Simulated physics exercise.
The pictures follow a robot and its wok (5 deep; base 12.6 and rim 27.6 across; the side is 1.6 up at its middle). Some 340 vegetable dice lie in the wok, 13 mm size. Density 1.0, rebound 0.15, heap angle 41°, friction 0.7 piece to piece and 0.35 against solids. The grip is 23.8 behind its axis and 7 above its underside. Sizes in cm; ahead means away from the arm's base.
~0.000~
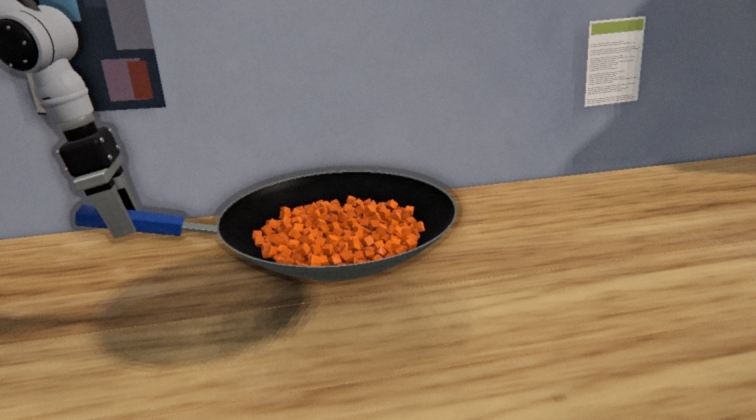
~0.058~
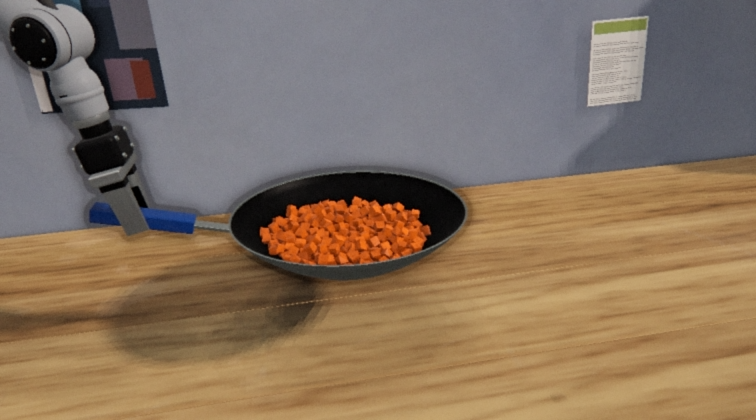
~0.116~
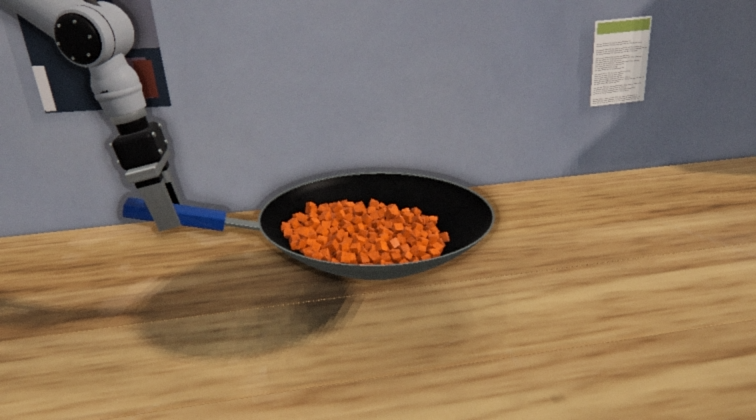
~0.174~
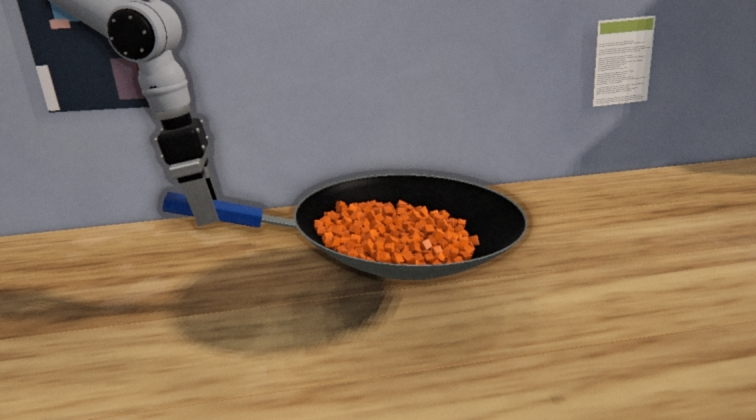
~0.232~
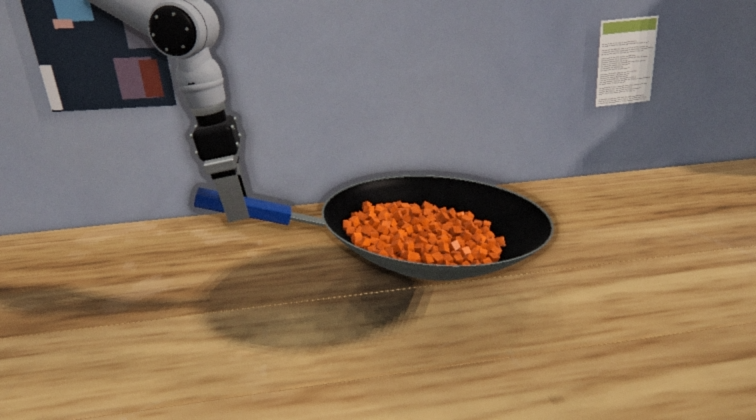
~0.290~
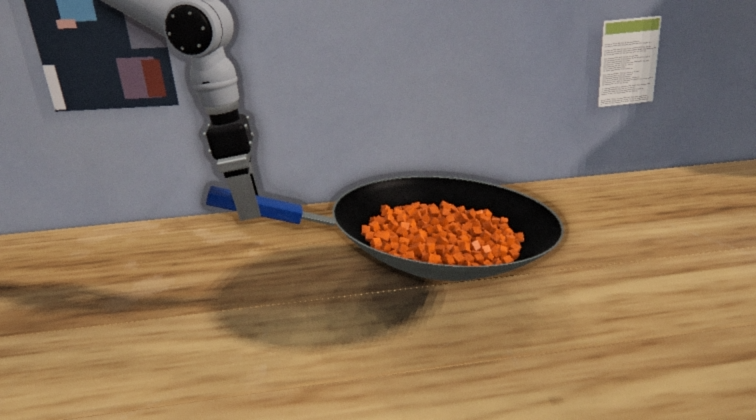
On a wooden counter against a blue-grey wall, a robot arm grips the blue handle of a dark wok heaped with small orange vegetable dice. The arm carries the wok steadily to the right, its rim gradually dipping slightly on the right, then slows as the dice shift a little within it.
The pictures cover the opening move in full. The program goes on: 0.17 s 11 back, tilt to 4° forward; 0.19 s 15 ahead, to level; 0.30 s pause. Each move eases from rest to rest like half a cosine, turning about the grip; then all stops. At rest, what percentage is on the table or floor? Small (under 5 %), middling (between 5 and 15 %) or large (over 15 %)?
Share on the table or floor: Small (under 5 %).
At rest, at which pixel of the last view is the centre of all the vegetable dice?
At about (464, 220).
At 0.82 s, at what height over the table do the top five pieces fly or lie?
Some 14 cm.
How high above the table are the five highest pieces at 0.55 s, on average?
Some 14 cm.
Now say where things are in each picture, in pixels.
The first picture shows wok middle at (339, 231), level; upper third of the load around (337, 226), from x 255 to 420, top at y 200; 339 in the wok.
The second picture shows wok middle at (350, 230), level; upper third of the load around (326, 230), from x 265 to 425, top at y 200.
The third picture shows wok middle at (377, 231), tilted 2° forward; upper third of the load around (338, 231), from x 285 to 445, top at y 205.
The fourth picture shows wok middle at (409, 232), tilted 3° forward; upper third of the load around (367, 231), from x 320 to 475, top at y 205.
The fifth picture shows wok middle at (434, 233), tilted 5° forward; upper third of the load around (393, 231), from x 345 to 500, top at y 205.
The sixth picture shows wok middle at (444, 233), tilted 5° forward; upper third of the load around (417, 233), from x 365 to 520, top at y 205; 339 in the wok.
After 0.55 s, tilted 2° forward, highest piece 15 above the table; 336 in the wok, 3 in flight or on a rim.
After 0.82 s, level, highest piece 15 above the table; 336 in the wok, 3 on the table or floor.
After 1.15 s, level, highest piece 14 above the table; 336 in the wok, 3 on the table or floor.
After 2.20 s, level, highest piece 14 above the table; 336 in the wok, 3 on the table or floor.
At rest, 336 in the wok, 3 on the table or floor. That is 1 % on the table or floor.
